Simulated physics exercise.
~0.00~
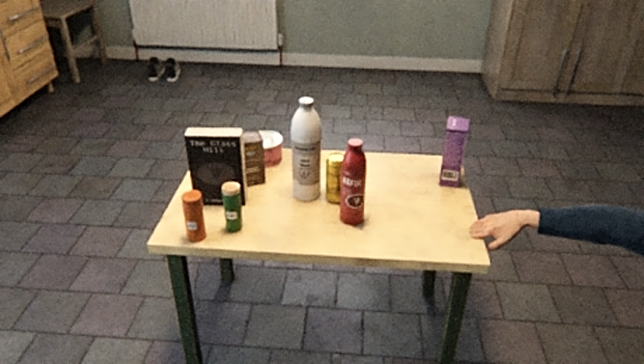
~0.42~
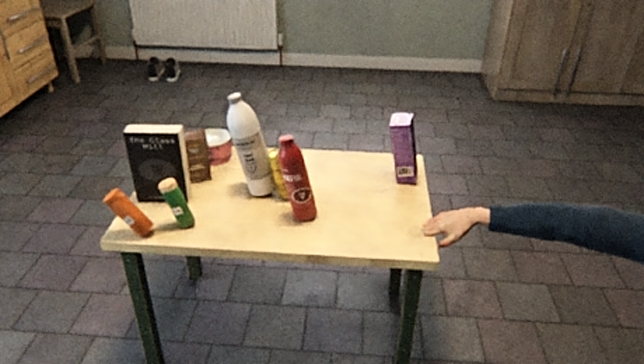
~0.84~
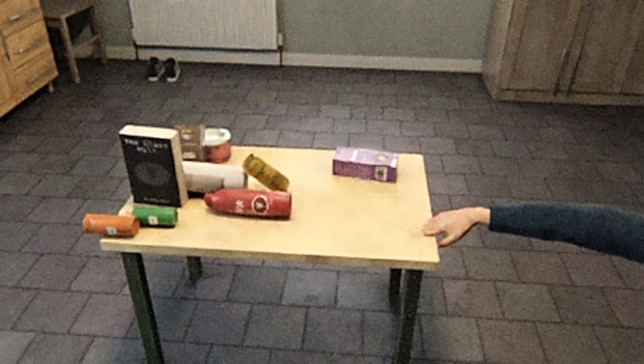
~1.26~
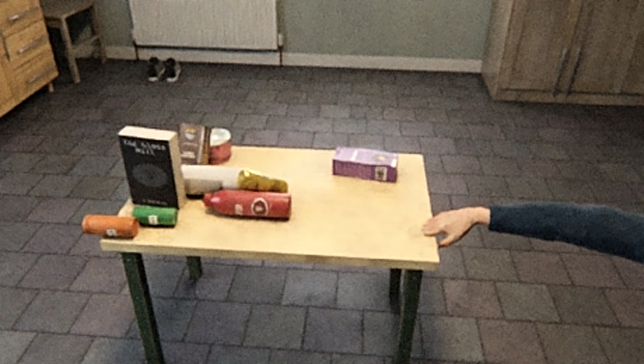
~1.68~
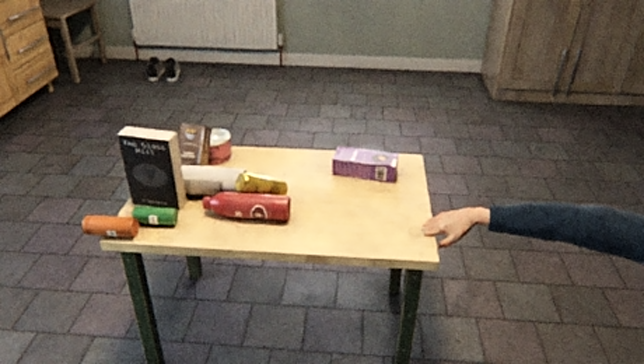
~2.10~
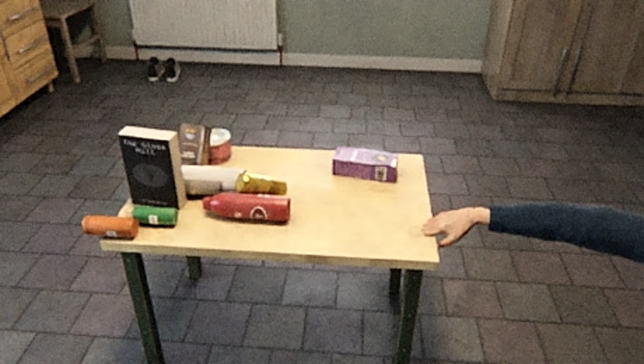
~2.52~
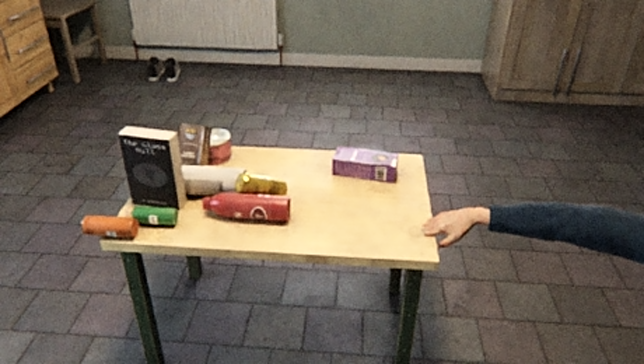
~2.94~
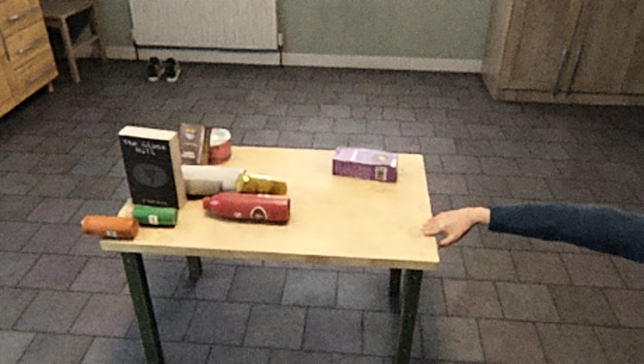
Bottles, shakers, a can and a purple carton toppling as a hand shoves a side table left, black book staying upright.
